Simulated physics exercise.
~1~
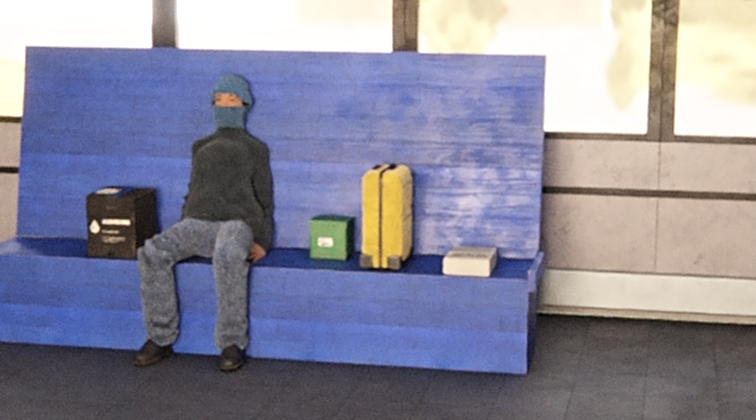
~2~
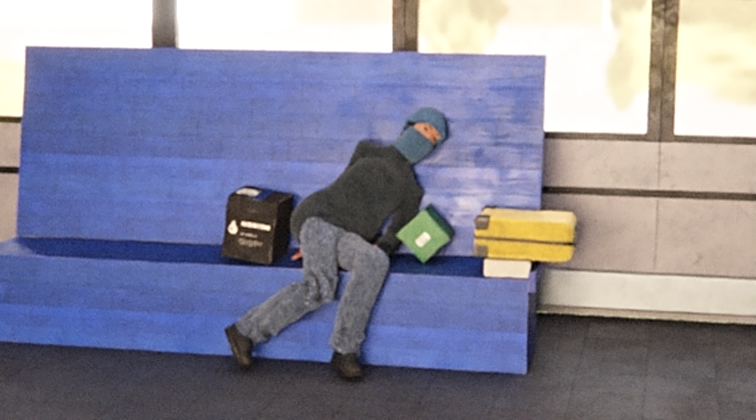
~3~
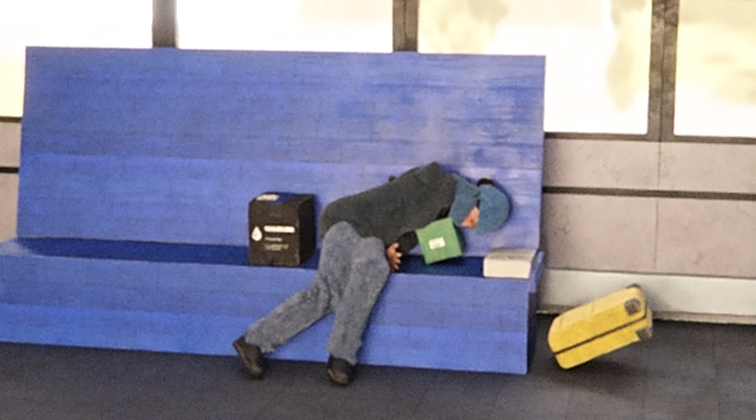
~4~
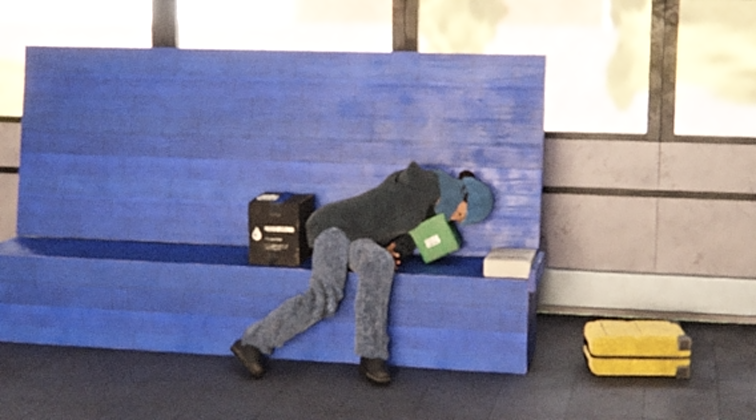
The footage shows a limp, masked person on a blue bench beside a black box, green box, yellow suitcase and white object; everything shifts right, the person slumps sideways over the green box, and the suitcase tips and drops to the floor while the rest stay on the bench.
